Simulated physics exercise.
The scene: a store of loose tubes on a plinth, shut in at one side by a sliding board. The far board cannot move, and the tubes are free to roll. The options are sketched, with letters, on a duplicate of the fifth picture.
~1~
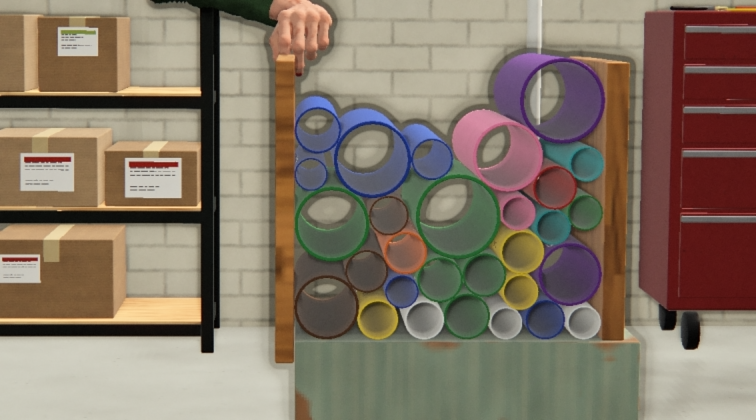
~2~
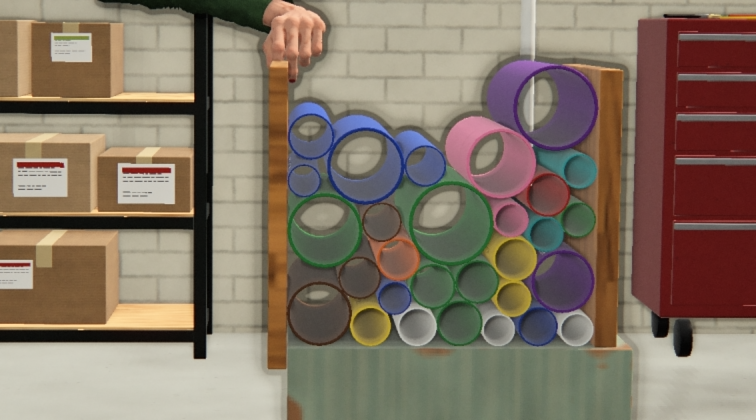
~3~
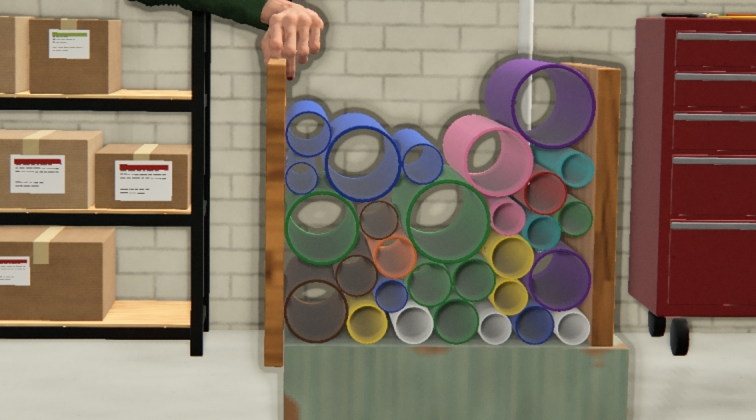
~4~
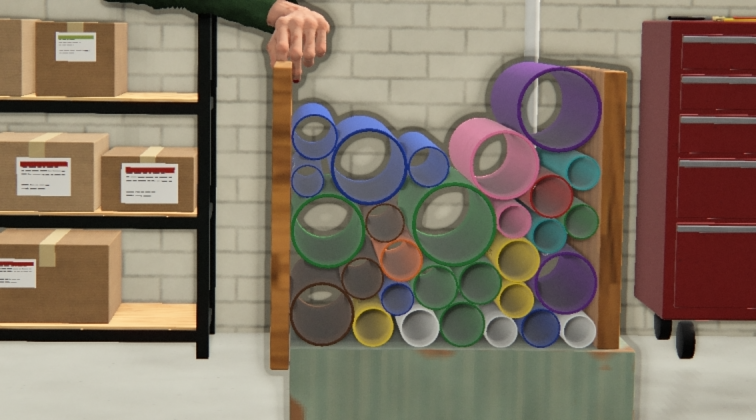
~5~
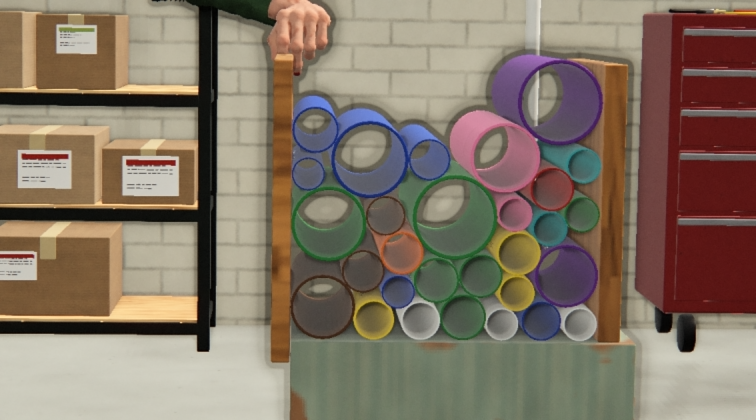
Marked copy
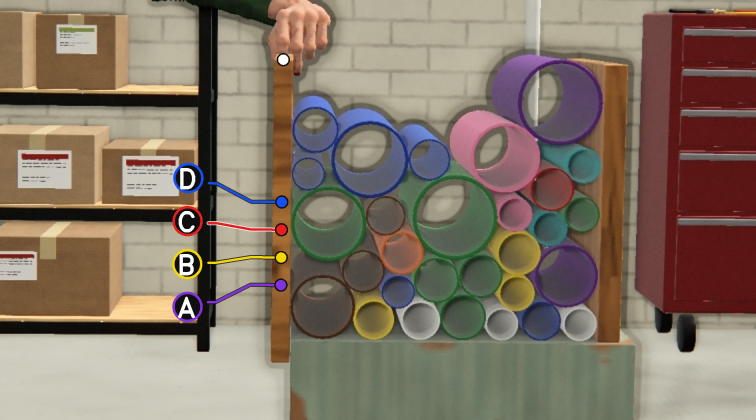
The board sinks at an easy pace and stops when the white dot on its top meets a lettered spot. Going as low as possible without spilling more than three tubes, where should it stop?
Mark B is as low as it can go.
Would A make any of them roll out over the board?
At A: Yes.
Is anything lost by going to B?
At B: Yes.
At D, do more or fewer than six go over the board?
At D, fewer than six.
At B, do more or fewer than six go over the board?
At B, fewer than six.
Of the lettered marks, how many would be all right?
Three of them.
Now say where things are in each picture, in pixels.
Side board (286, 196); a brown tube (326, 307); a blue tube (545, 320), in the first picture.
A blue tube (538, 327); a green tube (433, 286), in the second picture.
A green tube (448, 222); a pink tube (508, 219), in the third picture.
A blue tube (307, 181); side board (282, 202), in the fourth picture.
A brown tube (322, 307); a blue tube (541, 321); a green tube (436, 280), in the fifth picture.
On the marked copy, A at (281, 285); B at (281, 258); C at (281, 230); D at (282, 202); the white dot at (283, 60).
Following B. Soon after the start, top of the board (292, 144).
Later, top of the board (291, 239).
In the end, top of the board (290, 257), two out over the board.
As for the rest, A more than three out over the board; C two out over the board; D one out over the board.
